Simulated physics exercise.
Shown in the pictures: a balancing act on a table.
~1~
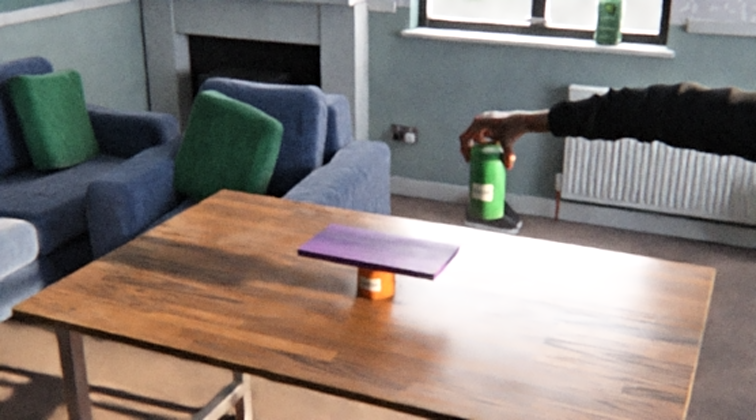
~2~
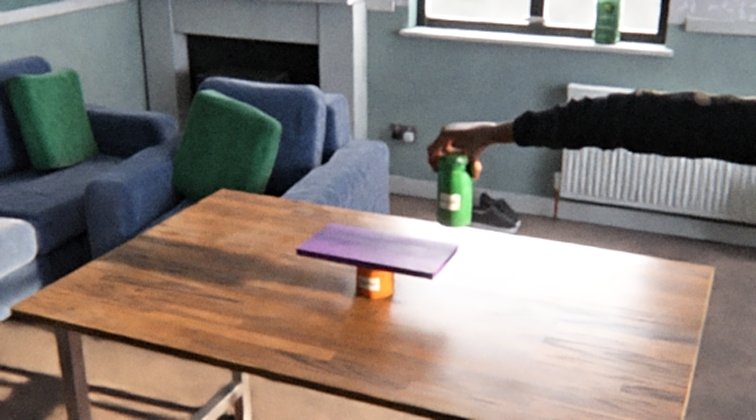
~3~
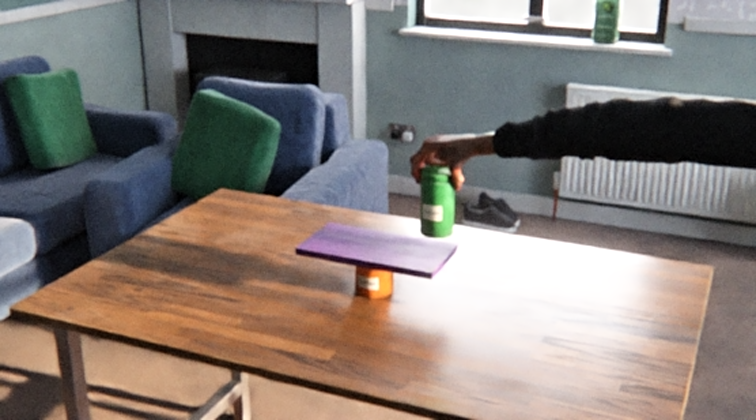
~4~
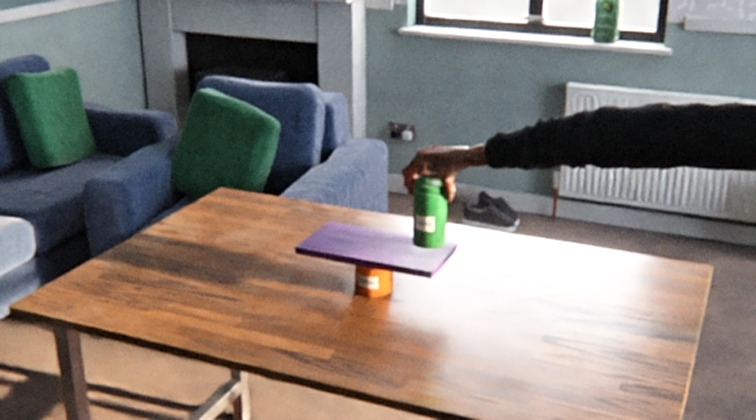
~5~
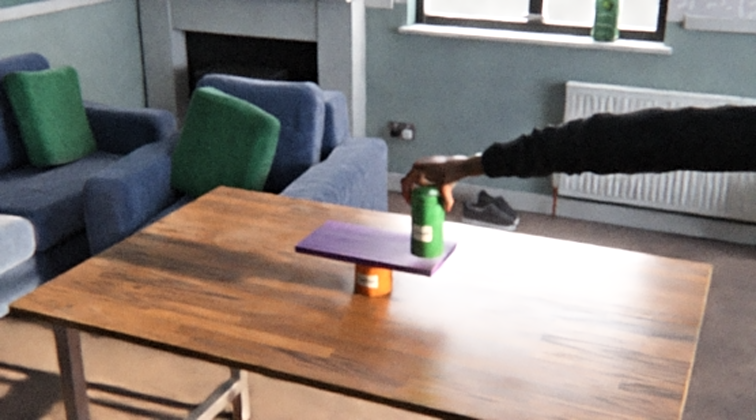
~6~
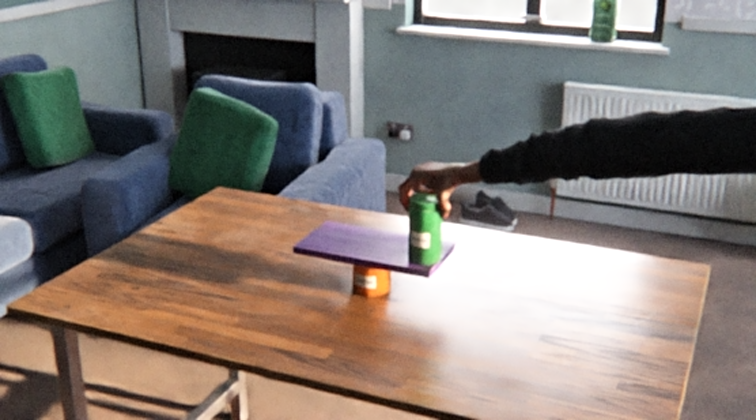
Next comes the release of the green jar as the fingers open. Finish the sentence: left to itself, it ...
... drops.
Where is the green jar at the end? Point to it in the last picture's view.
I'd say around (487, 283) in the last view.
Then, 0.30 s on from there, green jar now fallen; purple board turned 32° from how it was put.
Then, 0.40 s on from there, purple board turned 51° from how it was put.
Then, 0.60 s on from there, purple board turned 28° from how it was put.
Then, 1.20 s on from there, purple board turned 5° from how it was put.
In the end, fallen, green jar; the other 2 unmoved. At the end, from the last picture's camera, green jar near (487, 283). The stack comes apart.
